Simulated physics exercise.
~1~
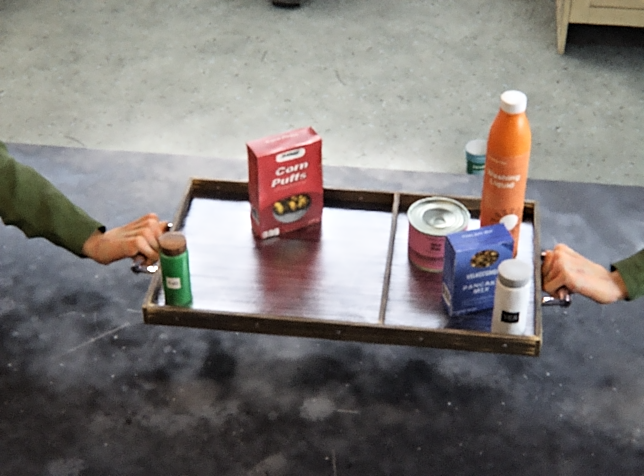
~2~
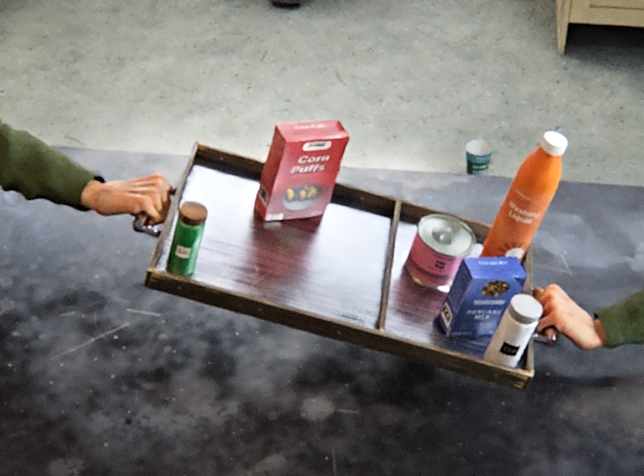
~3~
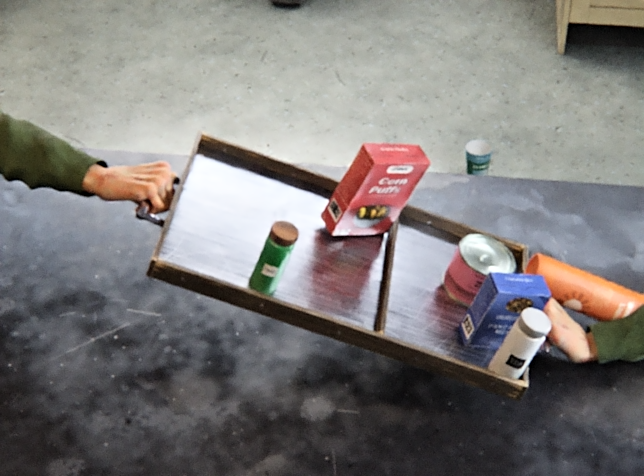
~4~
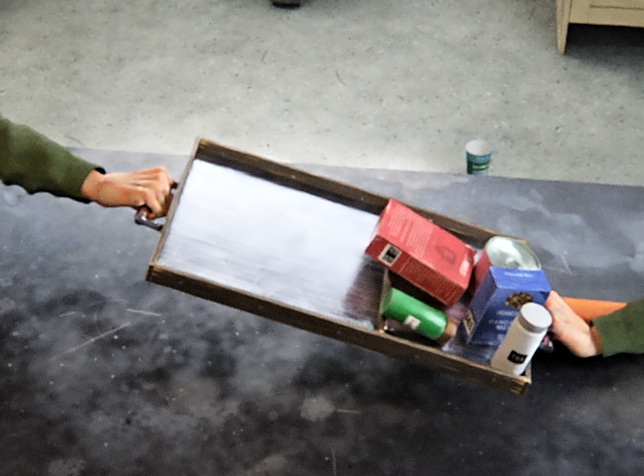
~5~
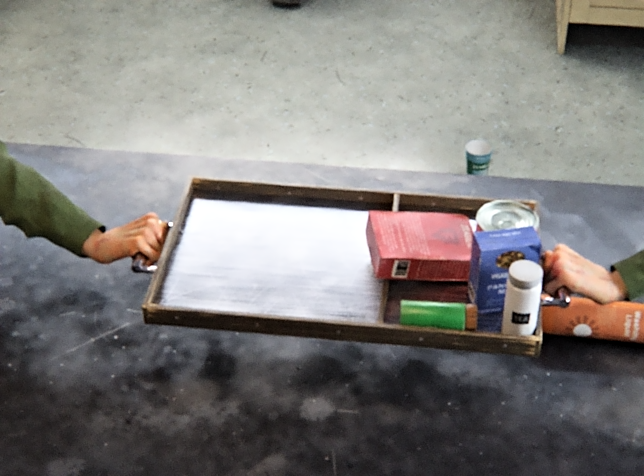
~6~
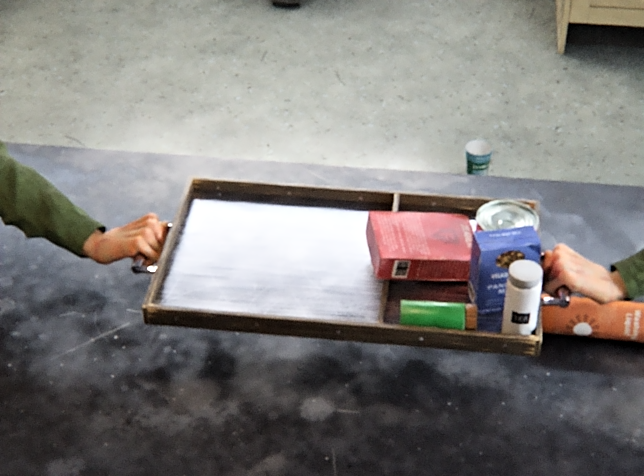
A wooden tray with a low rim and a cross bar, gripped by two hands above a dark surface, begins to tip, its right edge dropping. The tall orange bottle in the right-hand section leans, then topples over the right end and lands on its side off the tray. The red packet and the green shaker slide right and fall over against the cross bar, while the pink tub shifts toward the back corner. The hands level the tray again. The red packet and green shaker end on their sides, beside the pink tub, the blue packet and the upright white shaker, all crowded at the right.
